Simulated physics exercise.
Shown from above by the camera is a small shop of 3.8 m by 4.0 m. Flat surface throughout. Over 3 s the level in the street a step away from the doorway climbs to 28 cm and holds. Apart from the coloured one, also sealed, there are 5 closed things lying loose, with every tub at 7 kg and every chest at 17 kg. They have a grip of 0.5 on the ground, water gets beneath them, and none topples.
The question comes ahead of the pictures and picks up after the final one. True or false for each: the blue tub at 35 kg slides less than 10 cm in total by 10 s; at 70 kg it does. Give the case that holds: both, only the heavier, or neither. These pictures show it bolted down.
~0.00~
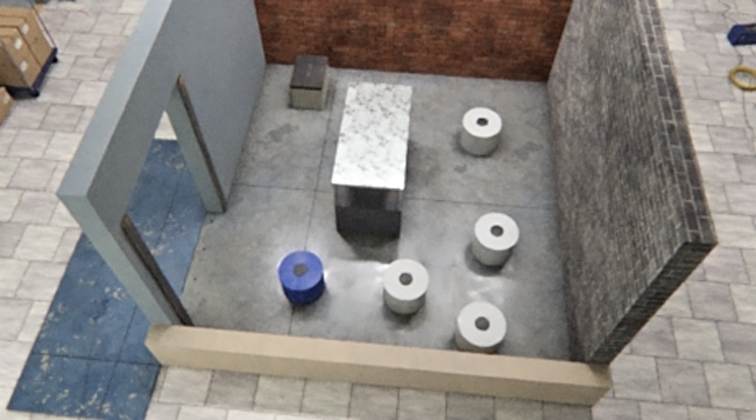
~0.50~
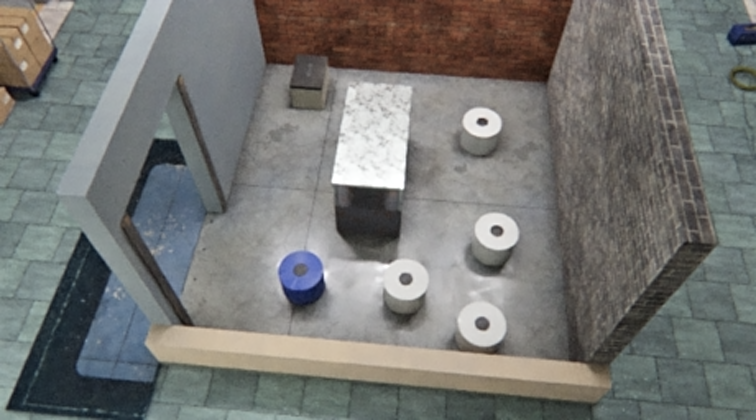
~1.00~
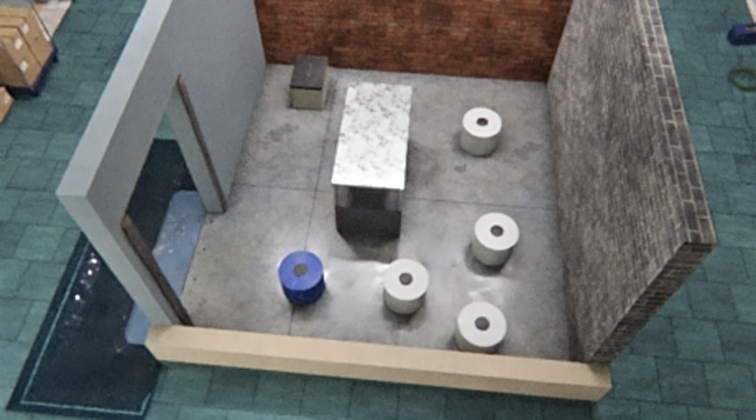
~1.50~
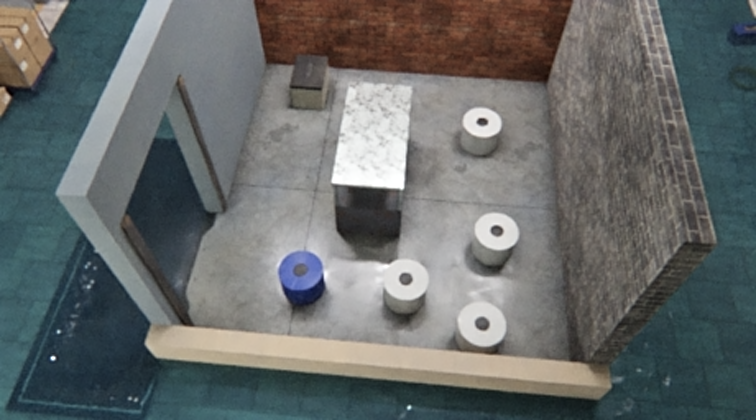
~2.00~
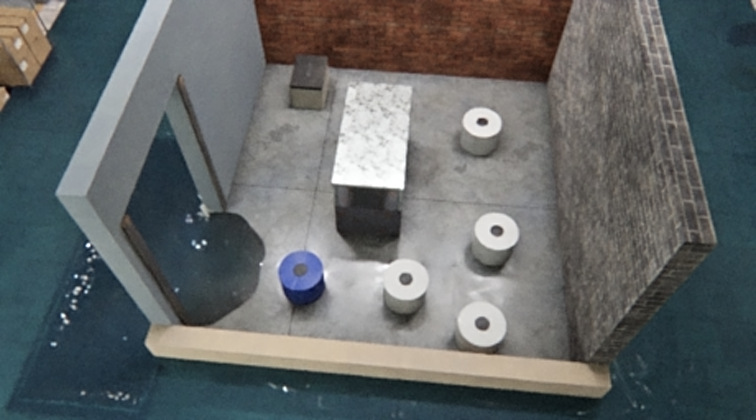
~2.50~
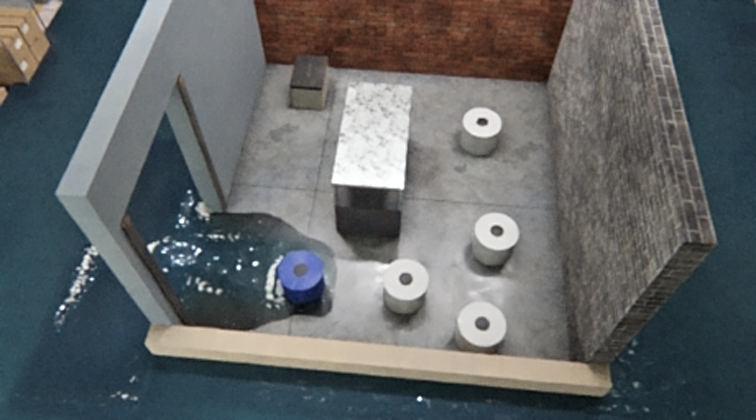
The case that holds: Only the heavier.
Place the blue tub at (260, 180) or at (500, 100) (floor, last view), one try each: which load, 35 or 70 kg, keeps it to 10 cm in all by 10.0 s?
In that order: Either load holds; it takes the larger.
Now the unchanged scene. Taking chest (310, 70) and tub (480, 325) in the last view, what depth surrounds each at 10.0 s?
Close to 13 and 17 centimetres.
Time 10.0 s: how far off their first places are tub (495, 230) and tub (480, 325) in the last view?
They sit 200 cm and 300 cm away, in the order given.
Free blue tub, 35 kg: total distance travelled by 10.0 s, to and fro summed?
It covers about 100 cm altogether.
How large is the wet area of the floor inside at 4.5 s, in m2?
The covered patch comes to about 8.5 m2.
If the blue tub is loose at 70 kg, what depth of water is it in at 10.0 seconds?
Around 12 cm.
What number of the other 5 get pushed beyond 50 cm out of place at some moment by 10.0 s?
All told, that gives 5.
After 3.5 s the blue tub would be 3 cm from its start with 35 kg and 0 cm from its start with 70 kg; 9 cm of water round it then.
After 4.5 s the blue tub would be 28 cm from its start with 35 kg and 0 cm from its start with 70 kg; 9 cm of water round it then.
After 7.0 s the blue tub would be 50 cm from its start with 35 kg and 0 cm from its start with 70 kg; 11 cm of water round it then.
After 10.0 s the blue tub would be 96 cm from its start with 35 kg and 0 cm from its start with 70 kg; 12 cm of water round it then.
